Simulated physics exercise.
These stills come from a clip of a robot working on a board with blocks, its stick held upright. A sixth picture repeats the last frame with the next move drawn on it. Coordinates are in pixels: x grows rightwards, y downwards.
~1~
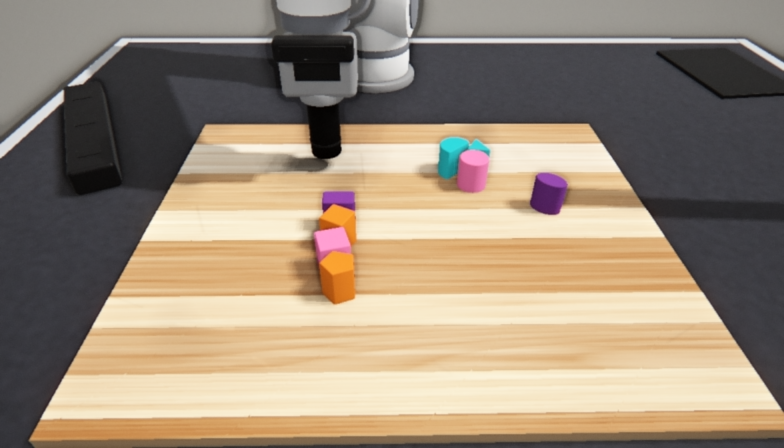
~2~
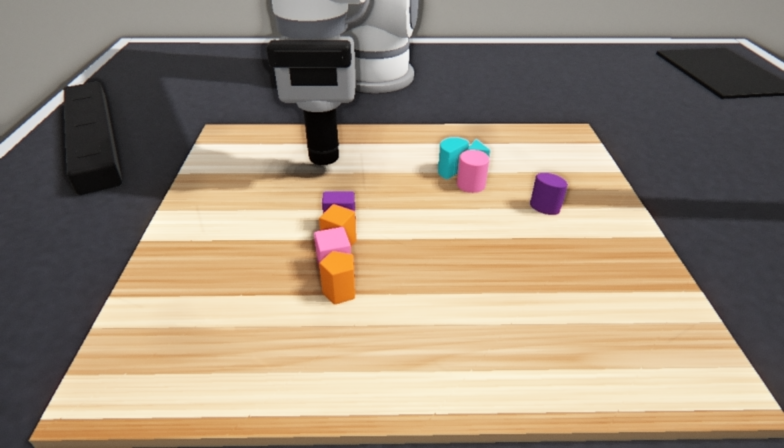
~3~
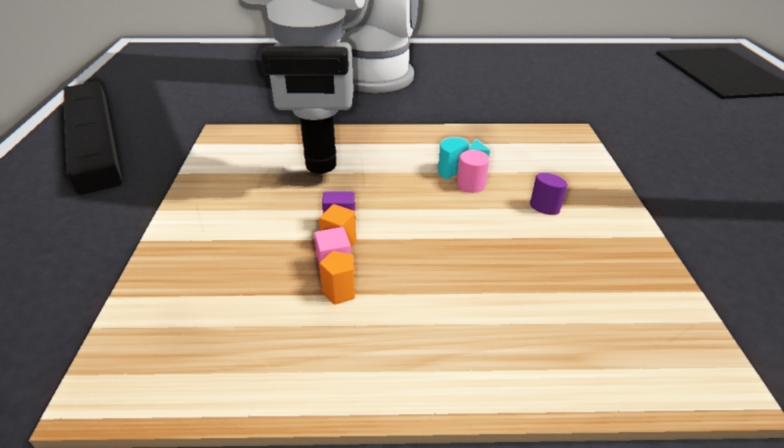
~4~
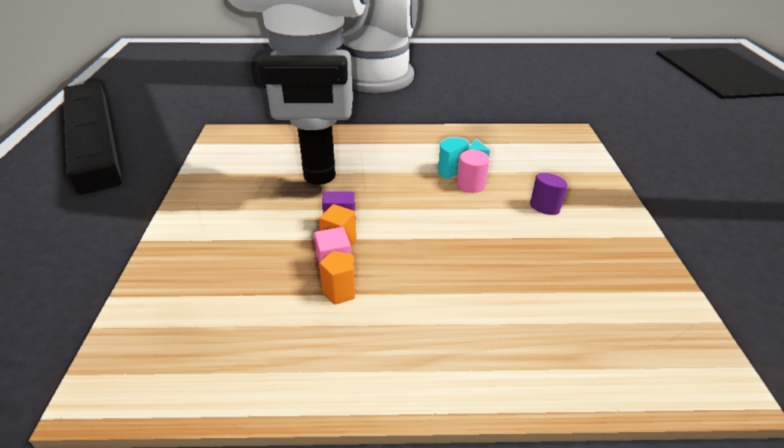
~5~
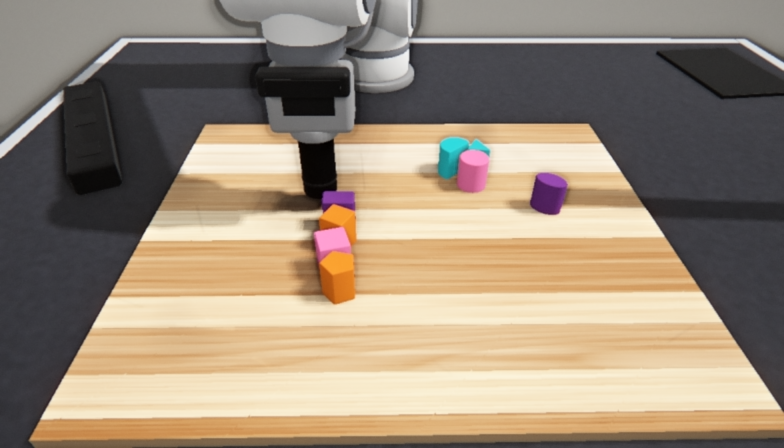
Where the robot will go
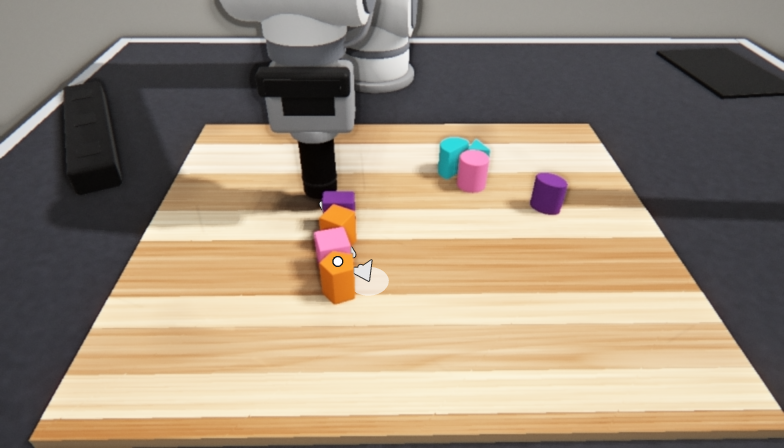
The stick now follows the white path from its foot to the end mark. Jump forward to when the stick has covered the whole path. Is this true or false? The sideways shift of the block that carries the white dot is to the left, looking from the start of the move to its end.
This is false.
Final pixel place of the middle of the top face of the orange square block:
Around (404, 252).
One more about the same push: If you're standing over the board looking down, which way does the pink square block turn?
Looking down, my answer is that the pink square block rotates clockwise.
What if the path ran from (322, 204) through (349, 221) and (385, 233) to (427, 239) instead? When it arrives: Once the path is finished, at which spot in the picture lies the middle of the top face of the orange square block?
It should be at about (348, 232).
The drawn path runs straight from (322, 204) to (369, 281); the dot is on the orange pentagonal block.
The first path, step by step. One third of the way, stick (335, 214); pink square block (335, 244), turned 50° clockwise; orange square block (360, 228), turned 30° clockwise; orange pentagonal block (333, 270), turned 20° anticlockwise; purple rectangular block (357, 208), turned 55° anticlockwise.
Two thirds of the way, stick (351, 238); pink square block (336, 247), turned 55° clockwise; orange square block (378, 237), turned 75° clockwise; orange pentagonal block (332, 272), turned 20° anticlockwise; purple rectangular block (380, 216), turned 90° anticlockwise.
At the end, stick (368, 267); pink square block (330, 258), turned 75° clockwise; orange square block (404, 252), turned 50° clockwise; orange pentagonal block (326, 285), turned 25° anticlockwise; purple rectangular block (382, 217), turned 105° anticlockwise.
